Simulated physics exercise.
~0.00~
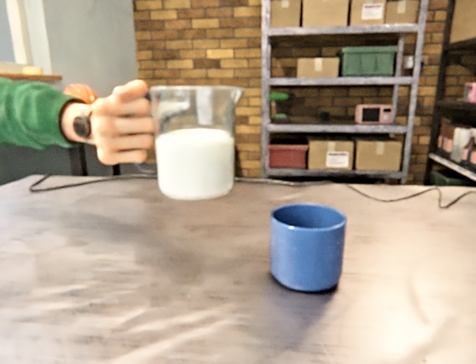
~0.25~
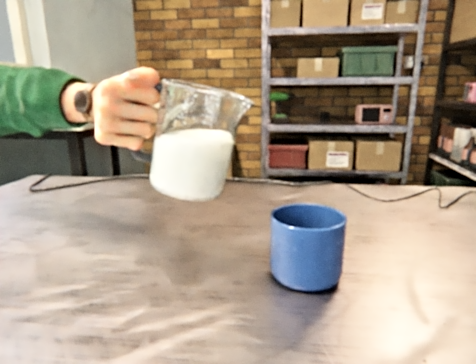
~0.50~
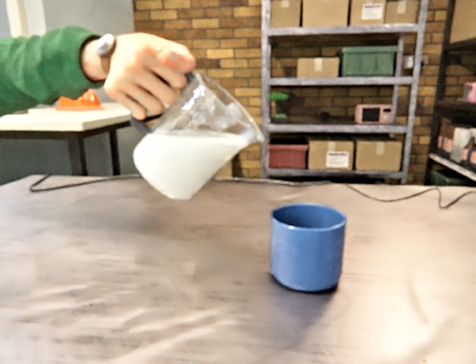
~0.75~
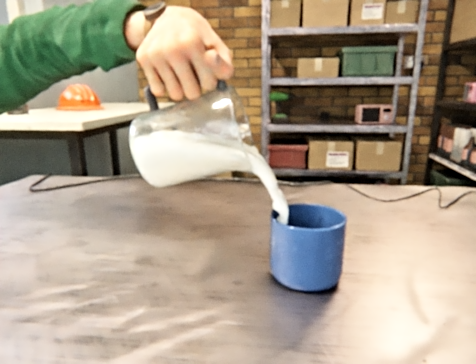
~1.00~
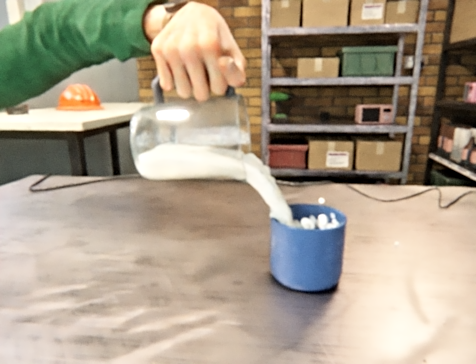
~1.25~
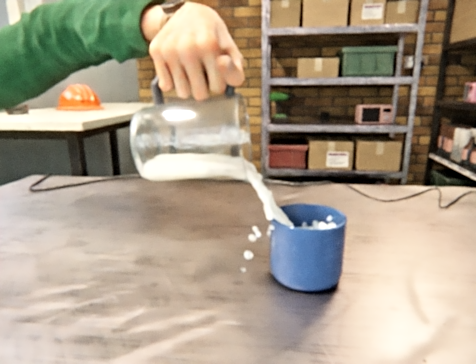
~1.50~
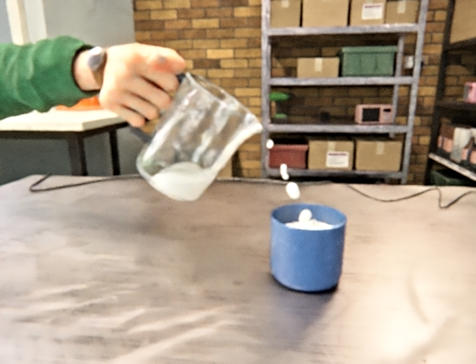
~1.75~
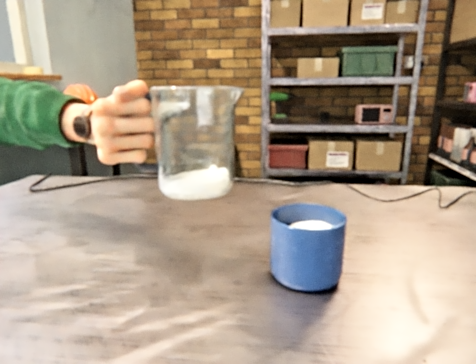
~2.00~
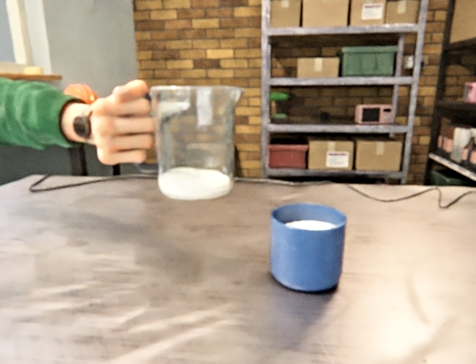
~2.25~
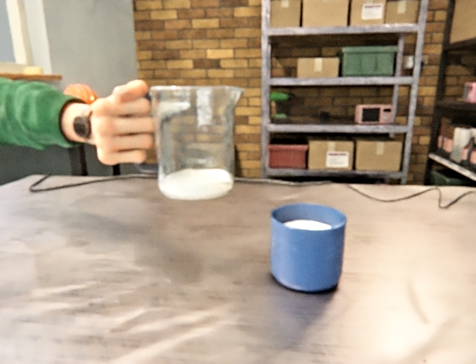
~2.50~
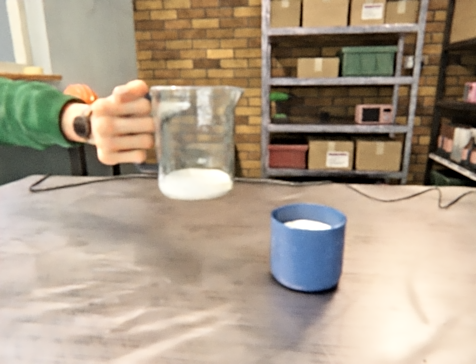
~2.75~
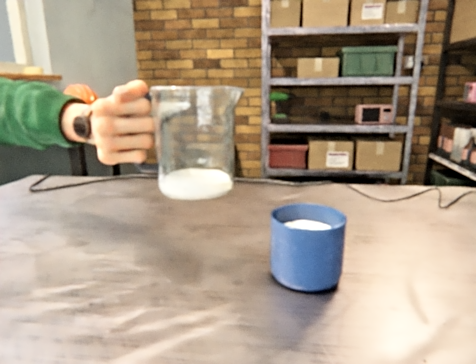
At a table in front of a brick wall and storage shelves, a hand tipped a clear pitcher to the right and poured milk into a blue mug, splashing a few drops, then leveled it, leaving the mug nearly full and a little milk in the pitcher.
